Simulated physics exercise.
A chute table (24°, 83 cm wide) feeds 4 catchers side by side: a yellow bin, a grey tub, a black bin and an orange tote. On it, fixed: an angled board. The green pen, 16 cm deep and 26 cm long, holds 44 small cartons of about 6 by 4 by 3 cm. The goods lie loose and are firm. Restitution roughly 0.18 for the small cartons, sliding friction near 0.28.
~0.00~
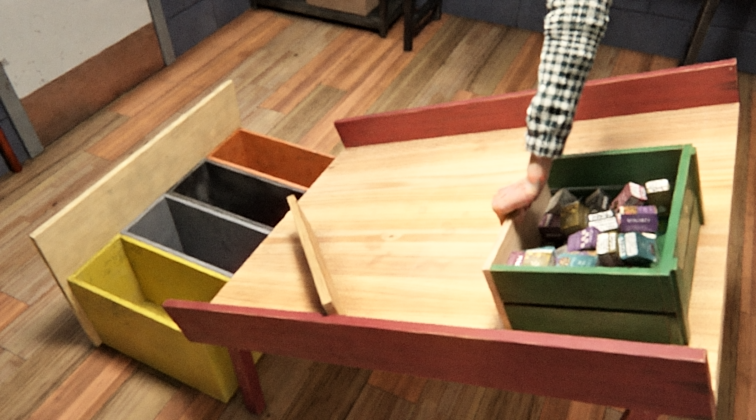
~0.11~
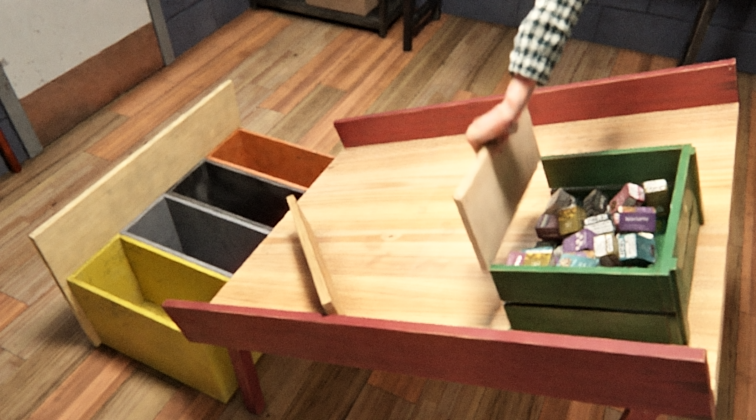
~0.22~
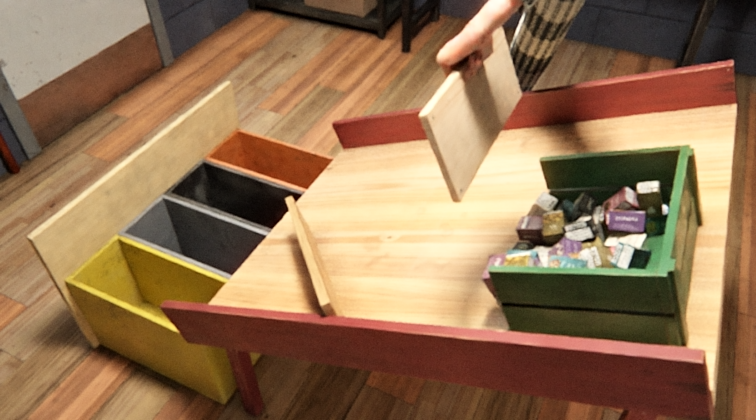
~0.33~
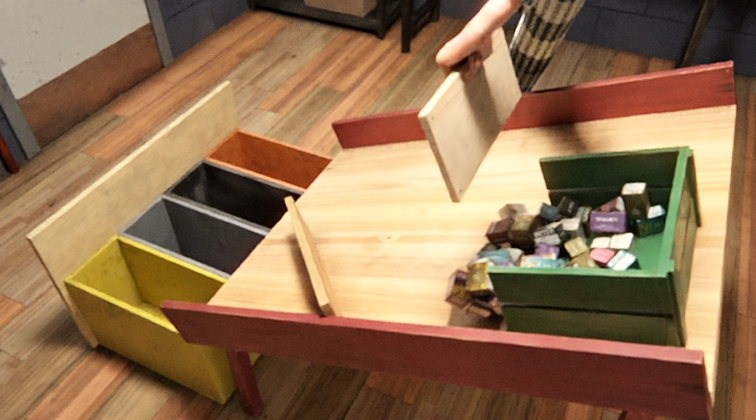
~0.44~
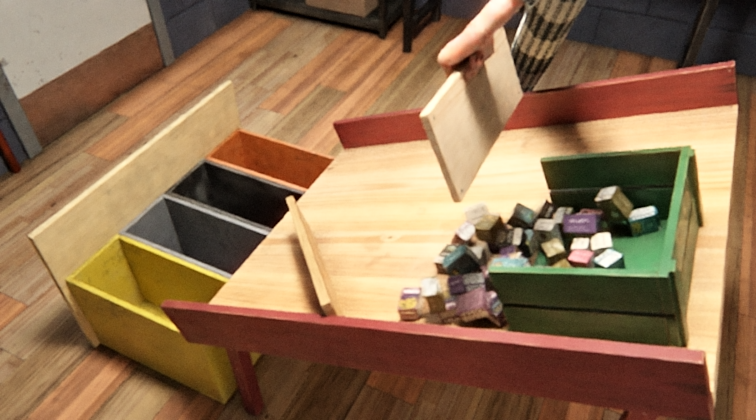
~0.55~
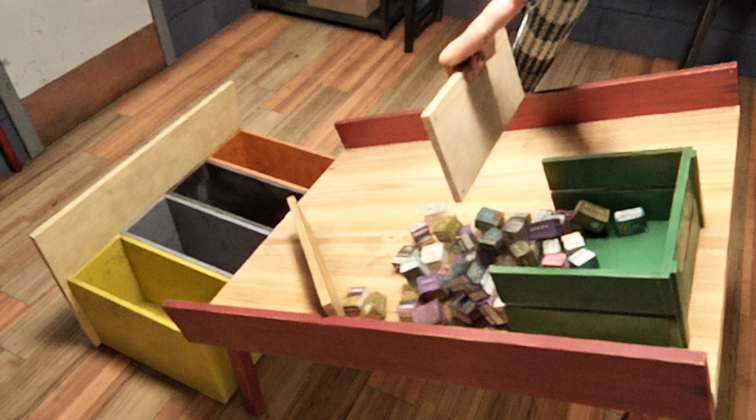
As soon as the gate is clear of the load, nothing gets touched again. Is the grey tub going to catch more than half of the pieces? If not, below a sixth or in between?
Most likely below one sixth.
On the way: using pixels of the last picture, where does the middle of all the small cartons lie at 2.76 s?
The centre sits near (245, 251).
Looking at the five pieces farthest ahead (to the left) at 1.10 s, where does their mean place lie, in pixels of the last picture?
The five leading pieces sit around (282, 206) in the last view.
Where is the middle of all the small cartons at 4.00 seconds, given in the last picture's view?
The centre sits near (245, 252).
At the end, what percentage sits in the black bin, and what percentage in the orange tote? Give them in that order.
About 65 and 10 per cent.
After 1.10 s, 2 in the black bin, 41 on the slope and 1 in the air.
After 1.79 s, 16 in the black bin, 4 in the orange tote, 21 on the slope and 3 in the air.
After 2.76 s, 1 in the grey tub, 27 in the black bin, 5 in the orange tote, 10 on the slope and 1 in the air.
Outcome (at 4.00 s), 2 in the grey tub, 29 in the black bin, 5 in the orange tote and 8 on the slope. Asked share, 2 of 44, 5 per cent.
